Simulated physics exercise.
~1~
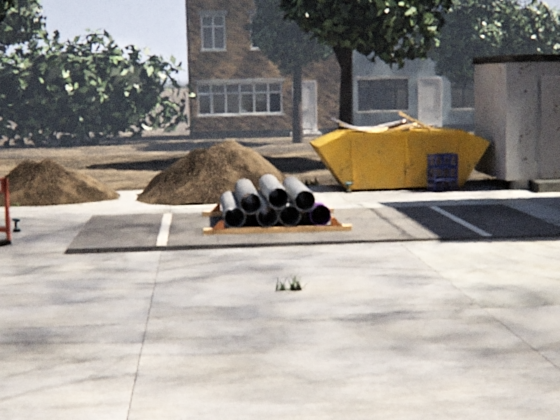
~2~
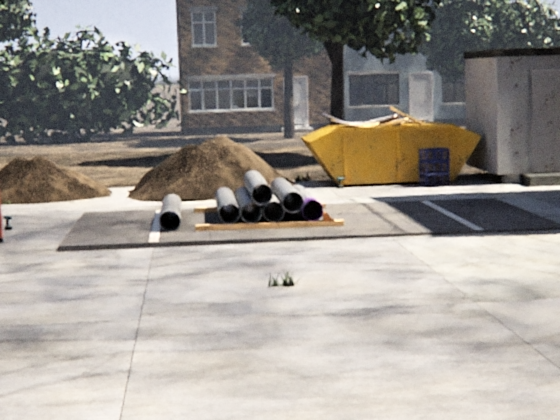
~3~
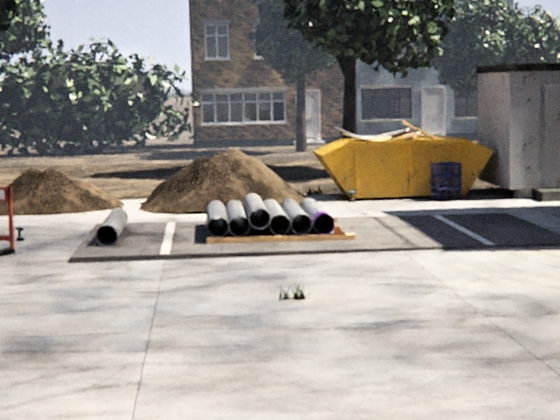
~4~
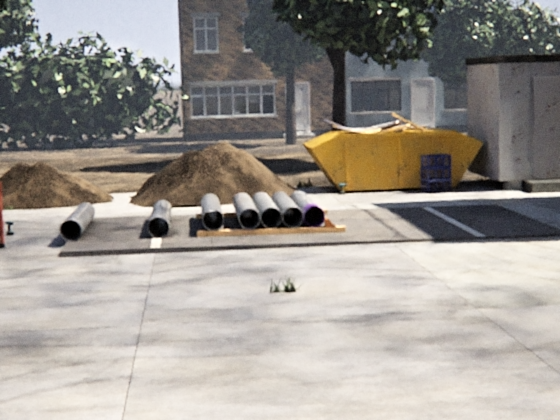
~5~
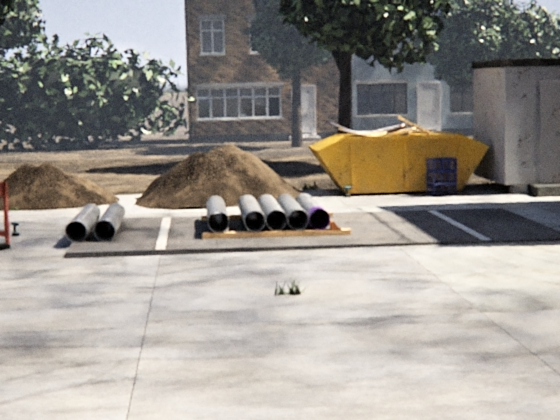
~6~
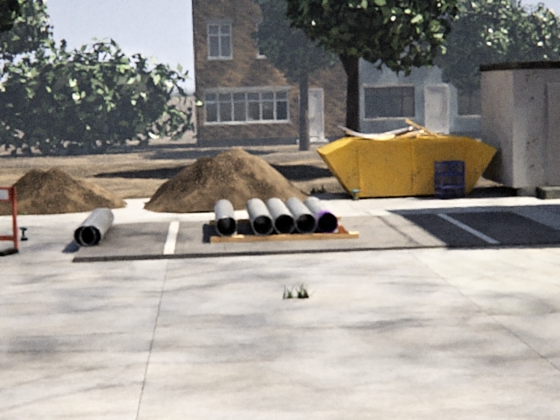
The clip opens on a paved yard, where seven pipes lie piled on timber bearers in front of a dirt mound and a yellow skip. One grey pipe comes away from the left of the stack and rolls left towards the white line, while the rest start to settle. It carries on past the line as the remaining pipes spread into a single row. A second pipe then rolls off the same way and also crosses the line. At the end, only one of these two is visible at the left, while five pipes, including the purple one at the right, rest on the bearers.
